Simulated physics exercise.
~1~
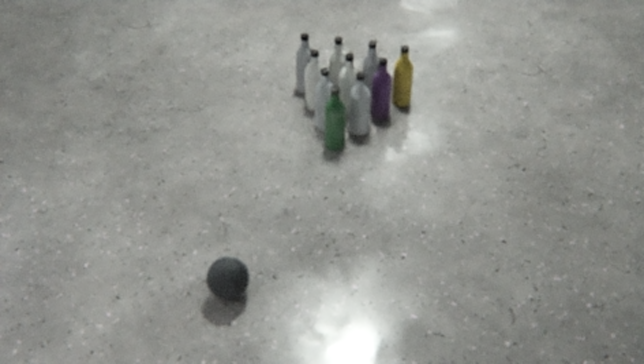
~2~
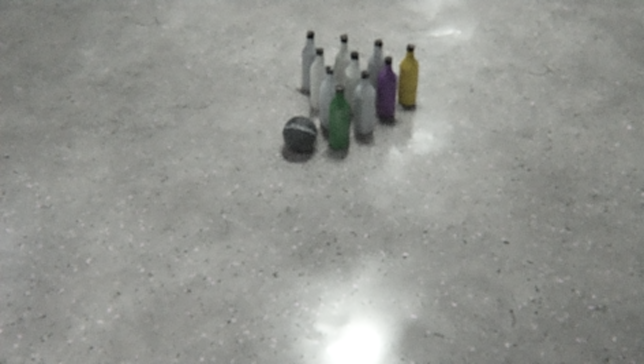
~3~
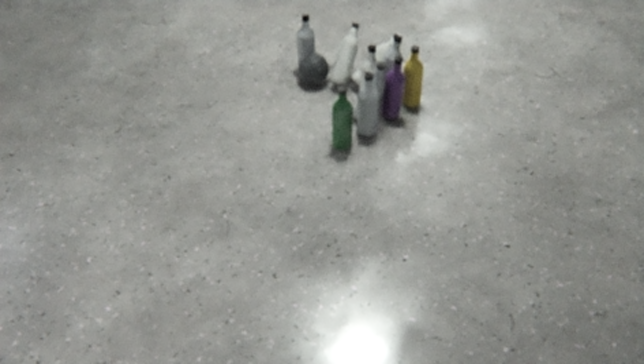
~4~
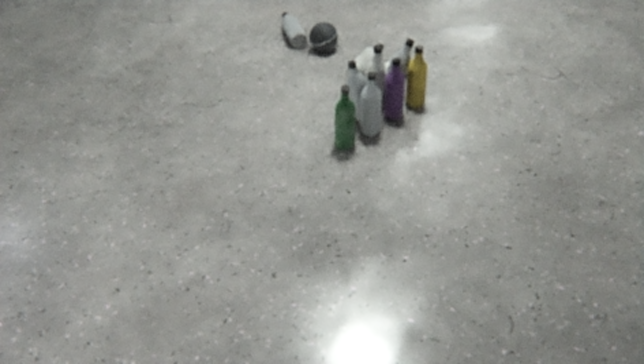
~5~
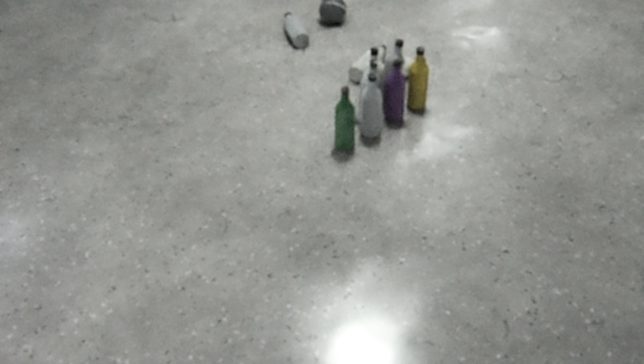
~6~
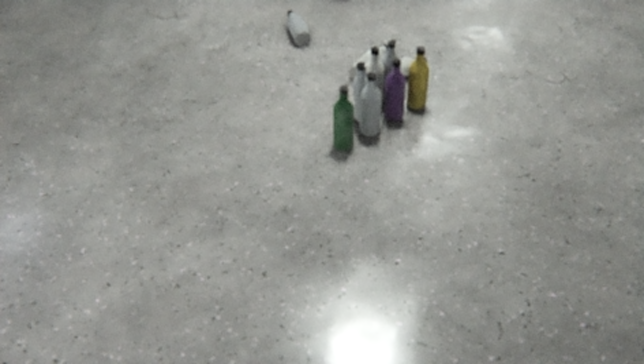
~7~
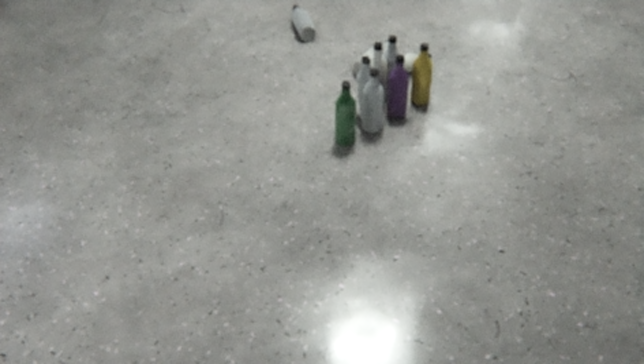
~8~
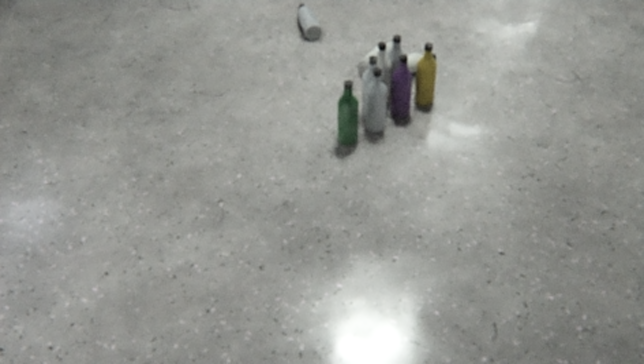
On a speckled grey floor, a dark ball rolled away toward a wedge of capped bottles, passed left of the green one, knocked over a few pale bottles and rolled out of view, while the green, purple and yellow bottles stayed standing.
